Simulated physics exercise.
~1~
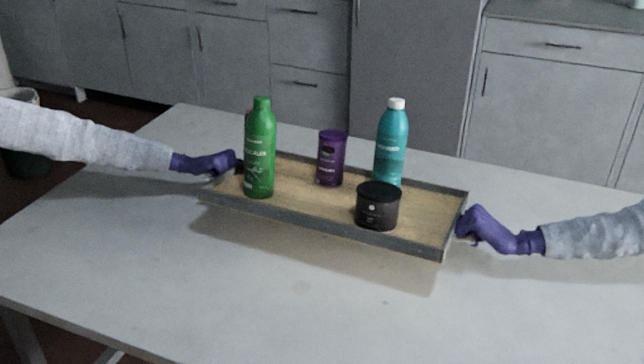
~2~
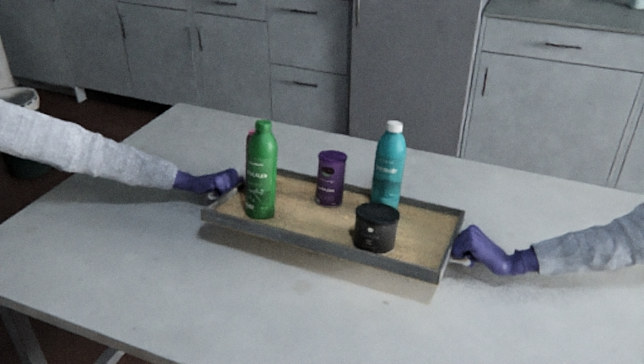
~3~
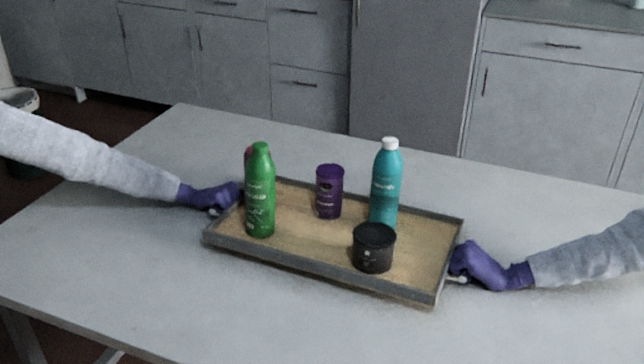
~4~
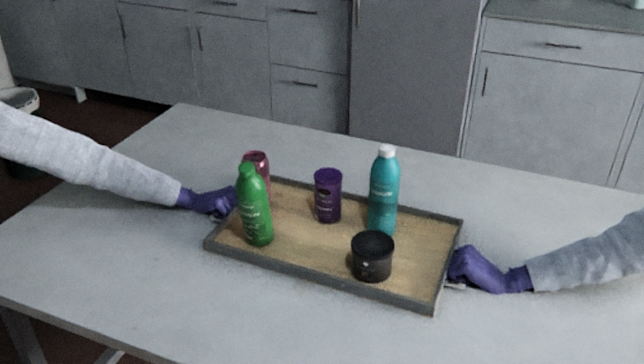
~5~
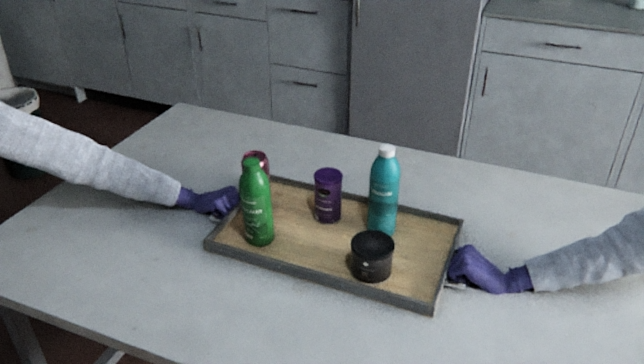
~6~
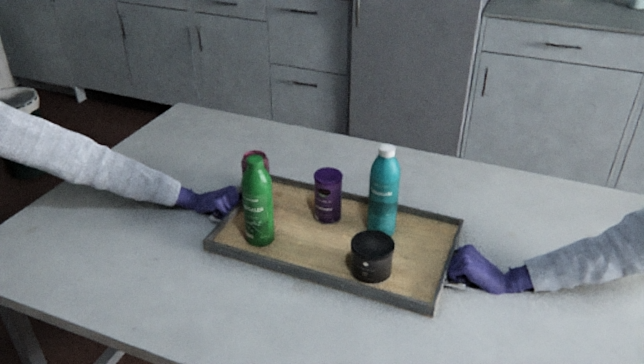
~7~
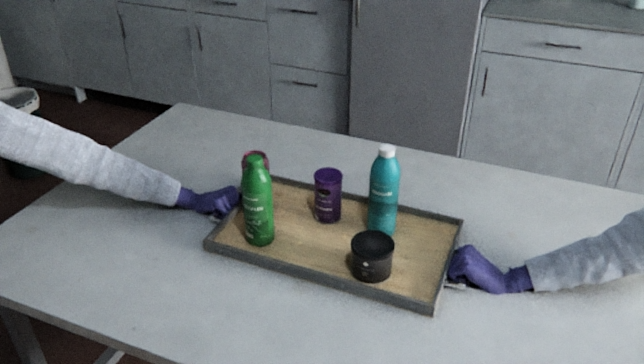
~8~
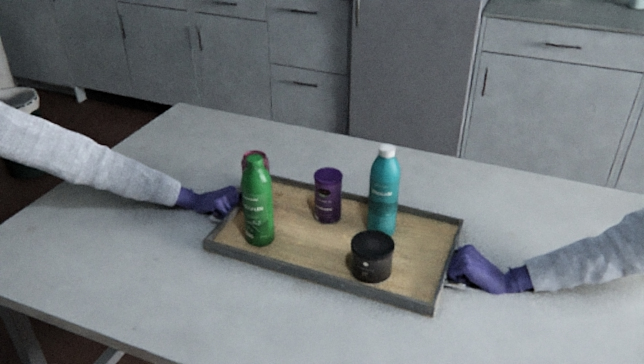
Tray of bottles and containers lowering onto a grey table in two purple-gloved hands, green bottle rocking briefly before everything settles upright.
